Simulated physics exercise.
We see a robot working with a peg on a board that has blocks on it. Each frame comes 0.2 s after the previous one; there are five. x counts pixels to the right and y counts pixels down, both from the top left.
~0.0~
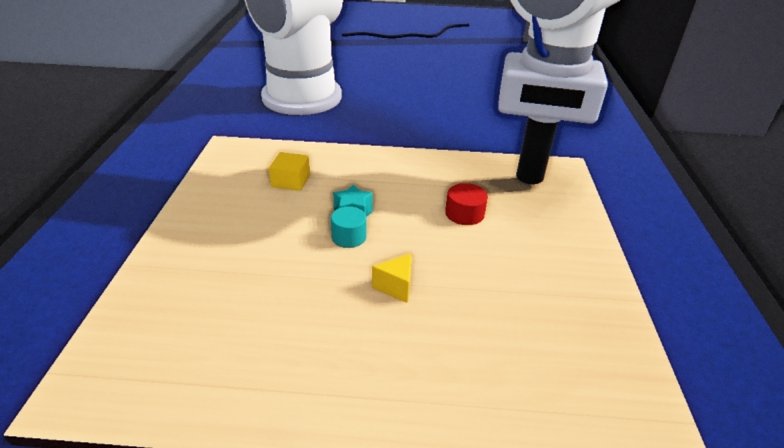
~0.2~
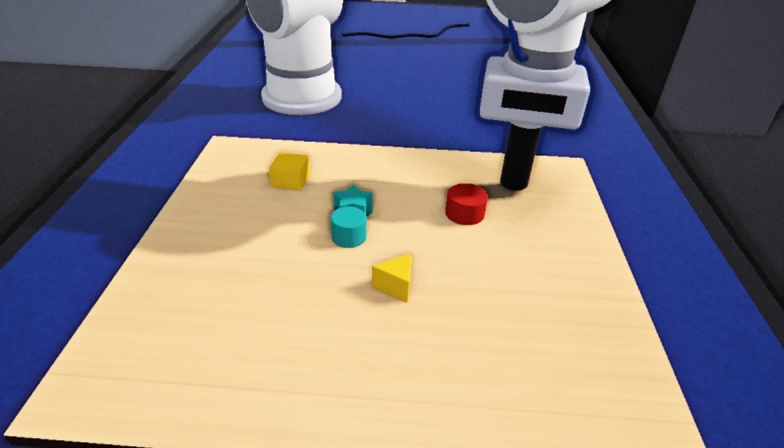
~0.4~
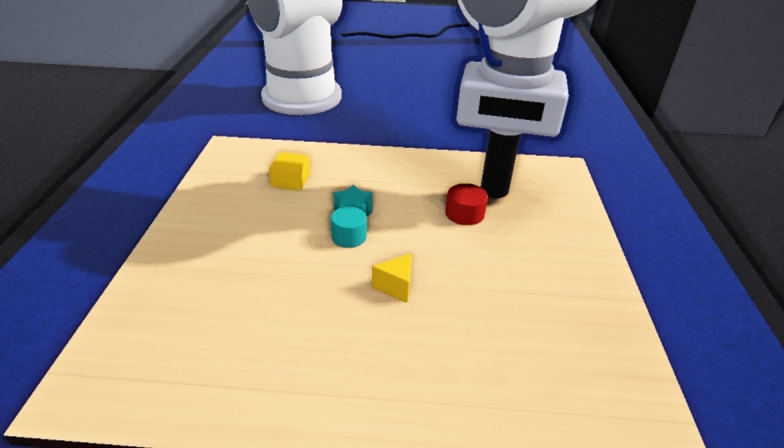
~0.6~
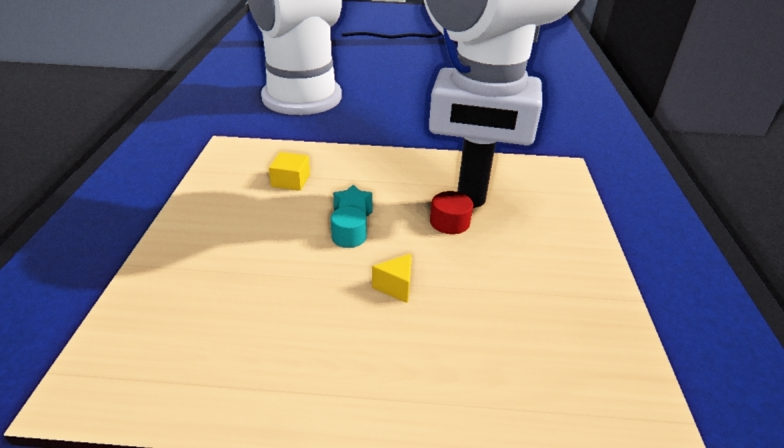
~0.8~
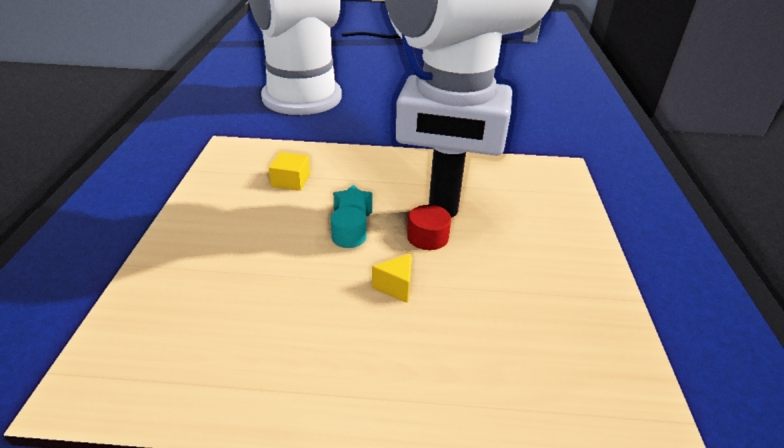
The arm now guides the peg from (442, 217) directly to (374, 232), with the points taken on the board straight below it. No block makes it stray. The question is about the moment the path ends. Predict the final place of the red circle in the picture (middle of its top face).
Its top middle: (413, 228).
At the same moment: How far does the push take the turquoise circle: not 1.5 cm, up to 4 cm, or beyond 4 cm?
It will fall in the lowest band, under 1.5 cm.
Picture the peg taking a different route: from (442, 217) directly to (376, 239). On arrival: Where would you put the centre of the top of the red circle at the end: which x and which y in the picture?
Around pixel (408, 237).
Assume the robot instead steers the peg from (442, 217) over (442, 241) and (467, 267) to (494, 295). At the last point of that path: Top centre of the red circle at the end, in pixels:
I expect it at (417, 238).
On the path given first. Halfway along, peg at (409, 217); red circle at (414, 227).
At the end, peg at (374, 225); turquoise circle at (341, 218); turquoise star-shaped block not moved; red circle at (413, 228).
